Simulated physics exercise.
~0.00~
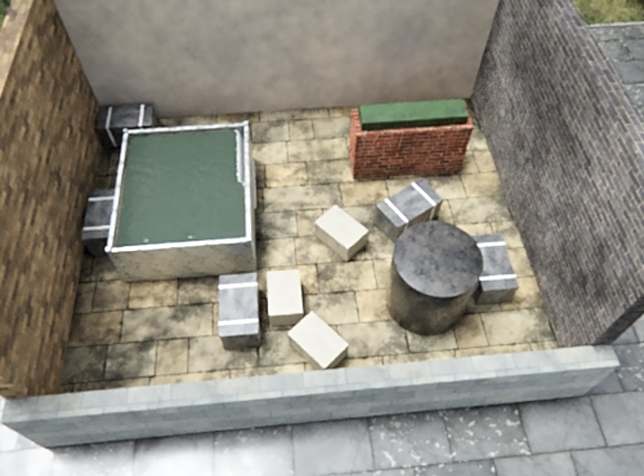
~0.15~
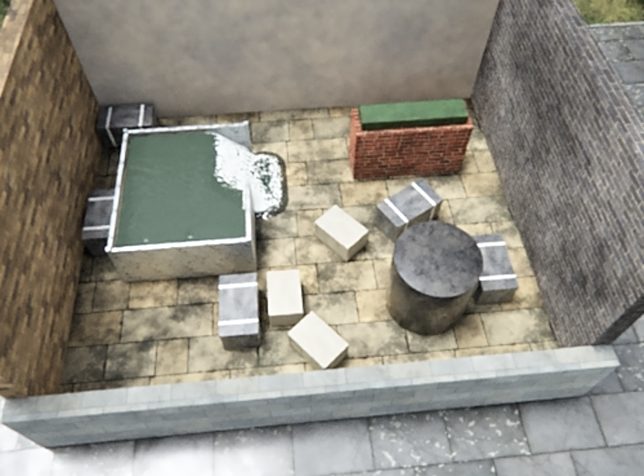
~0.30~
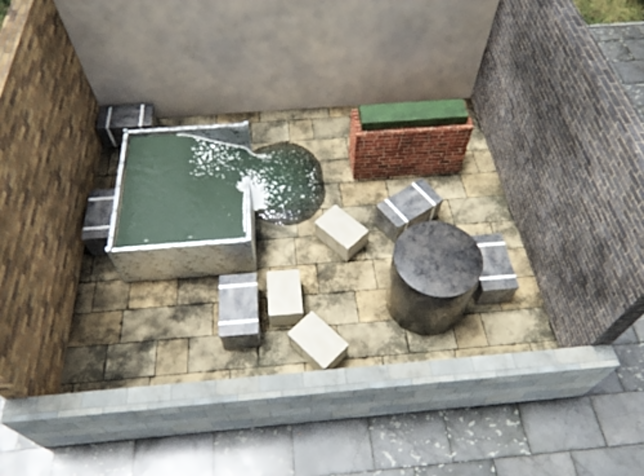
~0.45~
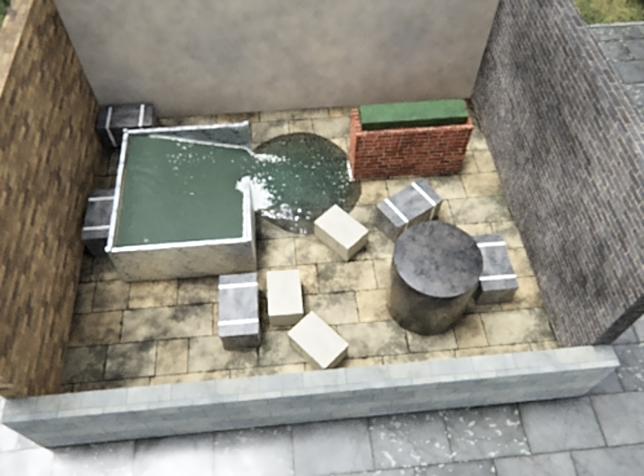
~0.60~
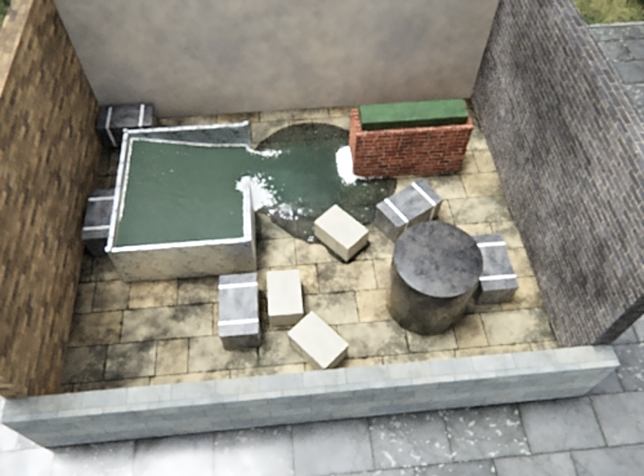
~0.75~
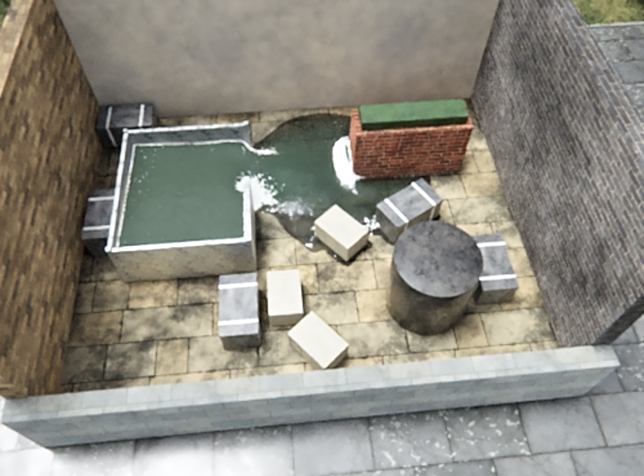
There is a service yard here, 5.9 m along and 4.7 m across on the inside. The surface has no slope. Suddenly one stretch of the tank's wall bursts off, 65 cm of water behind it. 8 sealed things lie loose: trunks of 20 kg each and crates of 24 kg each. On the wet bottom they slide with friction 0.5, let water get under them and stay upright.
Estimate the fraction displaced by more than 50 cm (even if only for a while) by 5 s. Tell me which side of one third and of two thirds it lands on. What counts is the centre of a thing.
Fewer than a third.
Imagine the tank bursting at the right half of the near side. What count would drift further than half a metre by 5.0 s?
That gives 5 of them.
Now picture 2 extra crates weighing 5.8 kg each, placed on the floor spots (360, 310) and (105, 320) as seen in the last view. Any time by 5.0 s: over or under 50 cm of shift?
Below, below.
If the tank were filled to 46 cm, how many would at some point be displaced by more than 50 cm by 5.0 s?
In that case the number is 2.
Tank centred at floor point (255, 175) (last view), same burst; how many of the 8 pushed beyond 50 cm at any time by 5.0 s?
Then the count would be 2.
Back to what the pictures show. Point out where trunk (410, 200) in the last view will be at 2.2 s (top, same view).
It ends up close to (443, 229).
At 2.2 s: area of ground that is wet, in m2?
Somewhere around 14 m2, roughly.
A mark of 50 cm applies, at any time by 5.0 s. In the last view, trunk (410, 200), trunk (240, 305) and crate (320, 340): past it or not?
Result, in order: Overshooting / undershooting / undershooting.
After 1.1 s 0 of 8 are over 50 cm from their spots; 0 afloat.
After 2.2 s 1 of 8 are over 50 cm from their spots; 1 afloat.
After 3.5 s 2 of 8 are over 50 cm from their spots; 1 afloat.
After 5.0 s 2 of 8 are over 50 cm from their spots, and 2 have been at some point; 2 afloat.
